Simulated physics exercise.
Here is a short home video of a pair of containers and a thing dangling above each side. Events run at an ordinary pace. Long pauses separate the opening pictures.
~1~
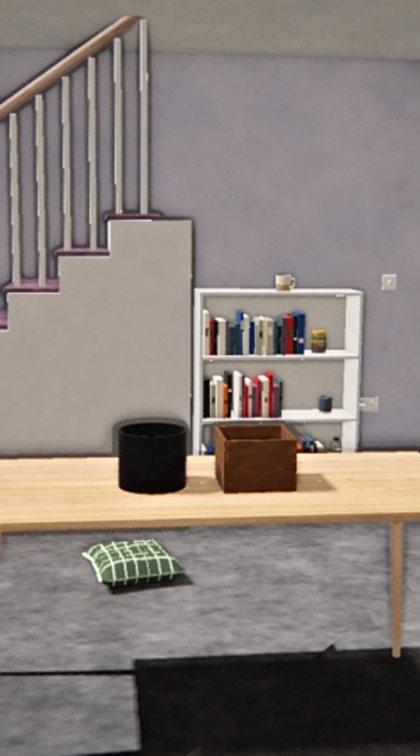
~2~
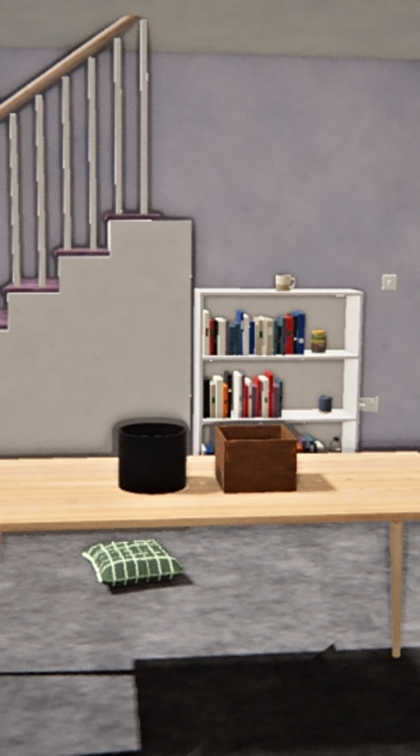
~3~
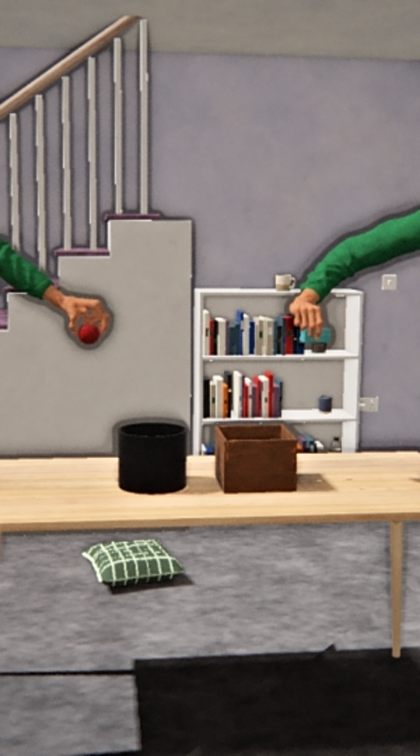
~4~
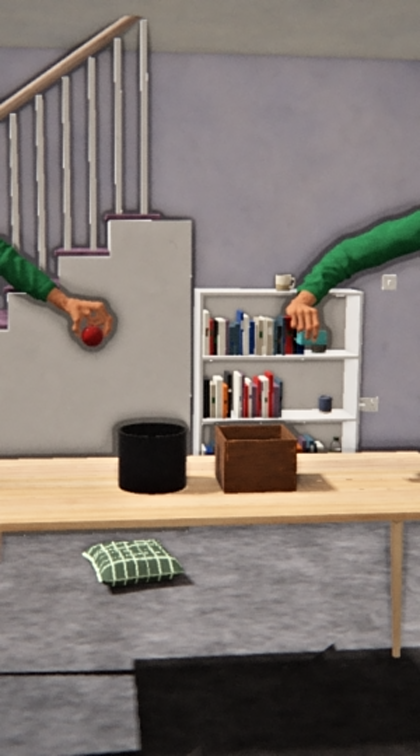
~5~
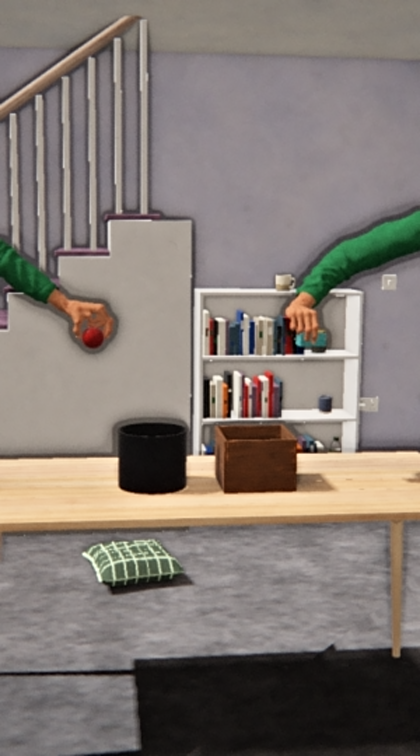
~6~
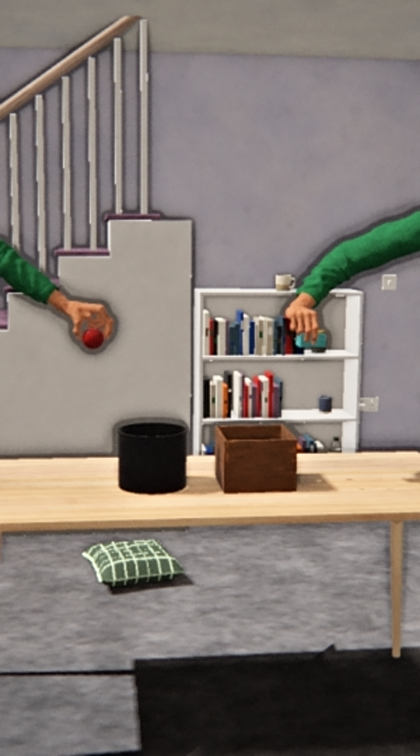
Two green-sleeved arms came into view above a table with a black bin and a brown box, the left hand holding a red apple and the right a turquoise object, then barely moved.
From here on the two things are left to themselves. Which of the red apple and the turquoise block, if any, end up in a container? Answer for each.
Of these, the red apple does not, the turquoise block does not.
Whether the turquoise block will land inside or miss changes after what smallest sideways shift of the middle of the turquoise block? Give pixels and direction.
Roughly 20 pixels, to the left.
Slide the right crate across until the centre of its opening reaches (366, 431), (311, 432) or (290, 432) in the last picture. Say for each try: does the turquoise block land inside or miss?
Out, In, In.
Then, 0.20 s past the last view, red apple in the air near (94, 380); turquoise block in the air near (310, 380).
Finally, the red apple falls beside it, near (95, 476); the turquoise block falls beside it, near (308, 476).
